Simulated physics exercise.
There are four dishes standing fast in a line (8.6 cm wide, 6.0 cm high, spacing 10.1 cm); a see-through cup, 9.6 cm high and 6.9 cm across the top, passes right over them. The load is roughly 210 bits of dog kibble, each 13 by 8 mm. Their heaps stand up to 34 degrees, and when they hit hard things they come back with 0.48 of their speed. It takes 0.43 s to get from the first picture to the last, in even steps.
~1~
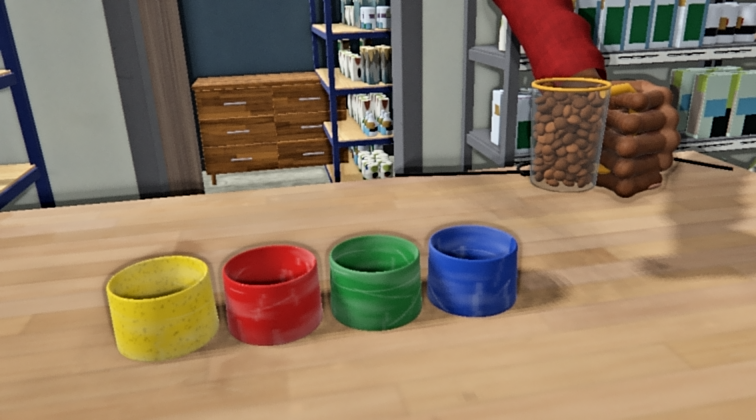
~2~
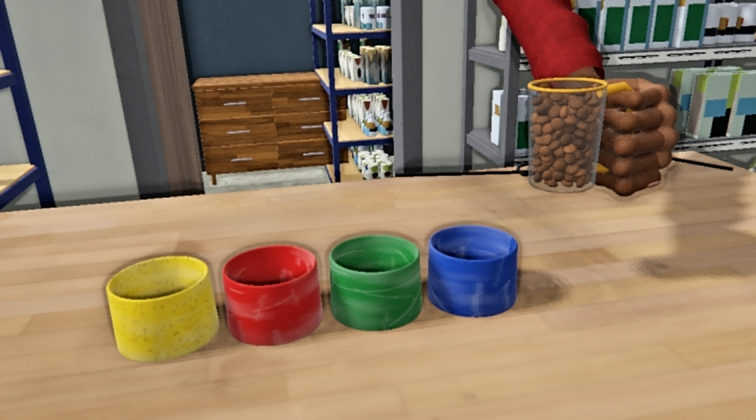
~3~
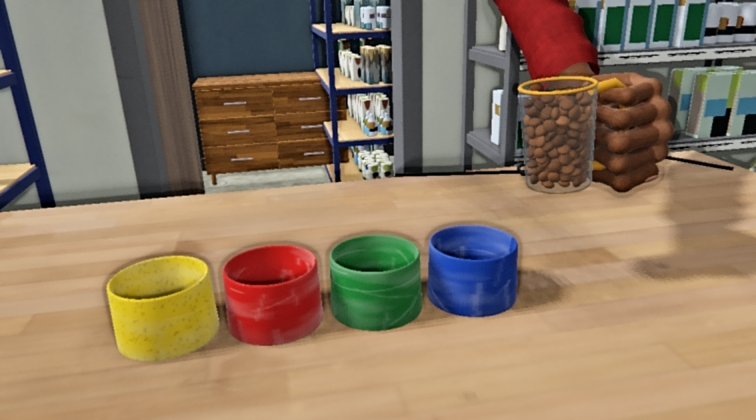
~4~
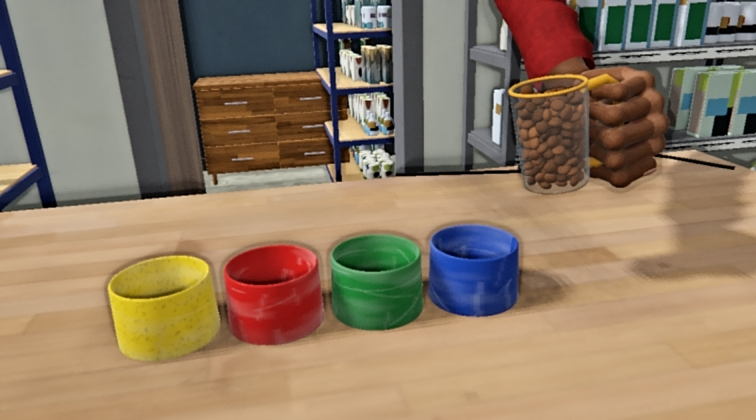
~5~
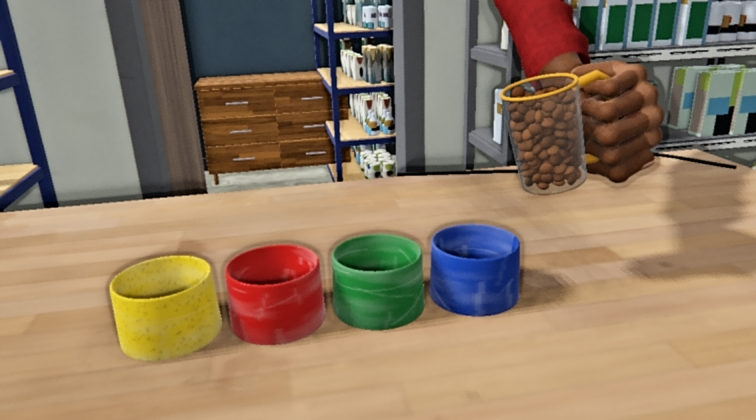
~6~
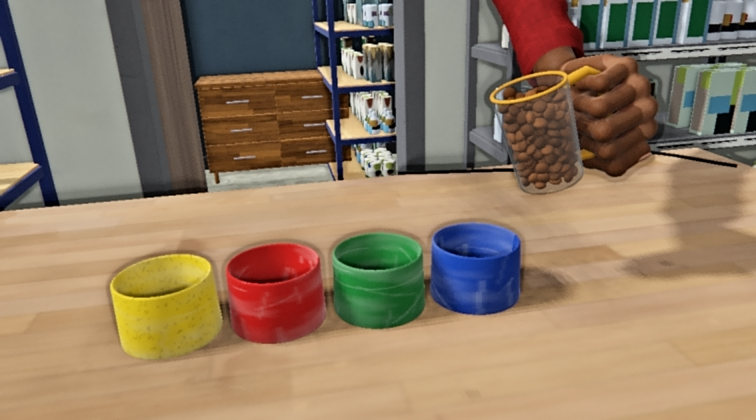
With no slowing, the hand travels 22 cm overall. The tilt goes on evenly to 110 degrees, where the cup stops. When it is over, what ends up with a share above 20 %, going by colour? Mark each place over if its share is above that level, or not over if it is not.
Red: Over, blue: Not over, green: Not over, yellow: Not over, counter: Not over.
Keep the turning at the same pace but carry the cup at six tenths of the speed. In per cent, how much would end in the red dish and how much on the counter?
Shares: Red 0, counter 0.
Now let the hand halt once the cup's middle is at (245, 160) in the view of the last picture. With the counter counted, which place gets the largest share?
The biggest share ends at red.
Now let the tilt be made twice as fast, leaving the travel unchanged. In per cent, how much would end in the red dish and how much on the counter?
Result: Red dish 20, counter 10.
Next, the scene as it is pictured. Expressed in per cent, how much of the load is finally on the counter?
About 10 percent.
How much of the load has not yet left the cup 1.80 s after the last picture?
Roughly 85 in a hundred.
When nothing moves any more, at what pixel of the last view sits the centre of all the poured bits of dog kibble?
I'd put it at about (288, 301).
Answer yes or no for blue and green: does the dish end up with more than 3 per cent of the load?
So blue is a miss and green is a pass.
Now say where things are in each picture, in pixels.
The first picture shows cup at (567, 135), tilt 0 degrees, lip at (537, 87), moved 0.0 cm; middle of the pieces at (567, 134); blue dish at (473, 242); green dish at (375, 253); red dish at (270, 265); yellow dish at (159, 277).
The second picture shows cup at (564, 135), tilt 2 degrees, lip at (533, 88), moved 0.3 cm; middle of the pieces at (565, 134).
The third picture shows cup at (558, 135), tilt 5 degrees, lip at (523, 91), moved 0.9 cm; middle of the pieces at (558, 135).
The fourth picture shows cup at (552, 135), tilt 10 degrees, lip at (514, 95), moved 1.7 cm; middle of the pieces at (552, 134).
The fifth picture shows cup at (546, 135), tilt 14 degrees, lip at (504, 98), moved 2.4 cm; middle of the pieces at (547, 134).
The sixth picture shows cup at (540, 135), tilt 18 degrees, lip at (495, 101), moved 3.1 cm; middle of the pieces at (541, 133); blue dish at (476, 240); green dish at (378, 251); red dish at (273, 263); yellow dish at (163, 276).
Then, 1.07 s after the last picture, tilt 70 degrees; cup holds 100 %.
Then, 1.80 s after the last picture, tilt 104 degrees; cup holds 85 %, green 10 %.
Then, 2.54 s after the last picture, tilt 110 degrees; cup holds 25 %, red 55 %, green 10 %.
In the end, red 70 %, blue 0 %, green 10 %, yellow 0 %, counter 10 %, cup 10 %.
